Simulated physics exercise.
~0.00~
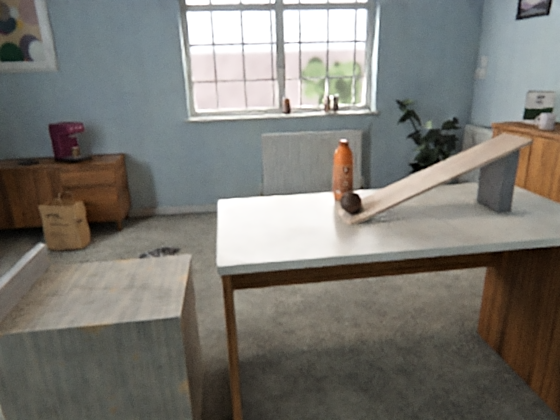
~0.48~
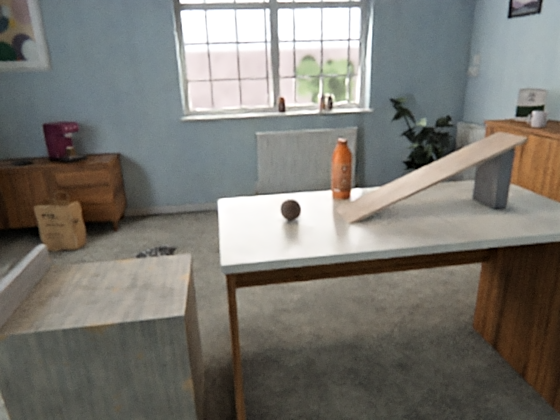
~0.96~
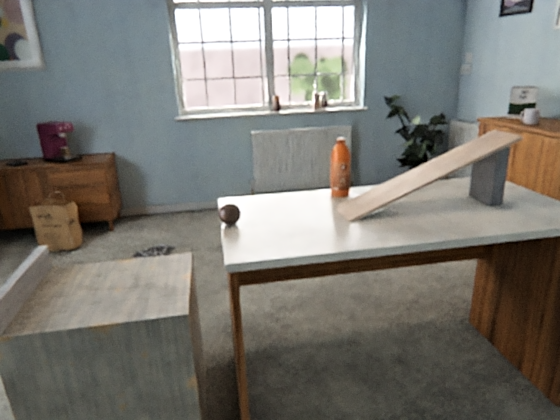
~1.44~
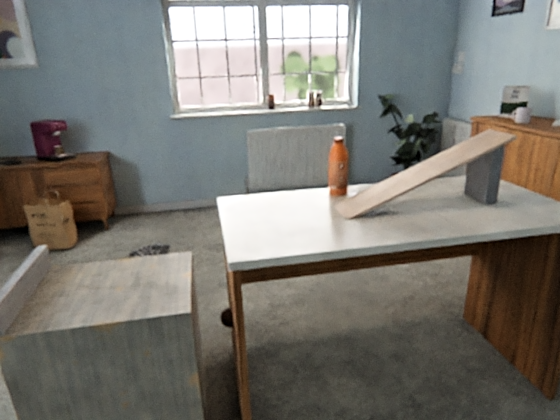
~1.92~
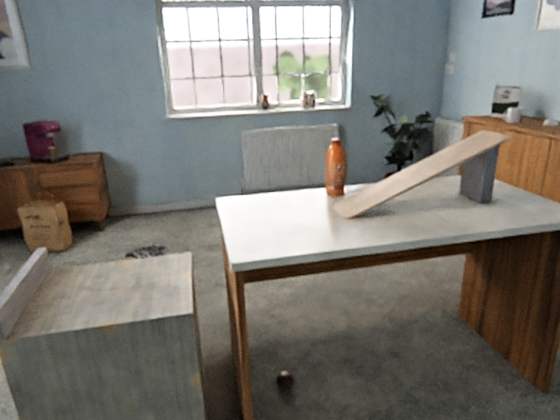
The footage shows a brown ball at the foot of a ramp on a white-topped table rolling left past an orange bottle, then dropping off the edge into the gap before a lower top. It ends near the floor beneath the table, while the bottle stays standing.
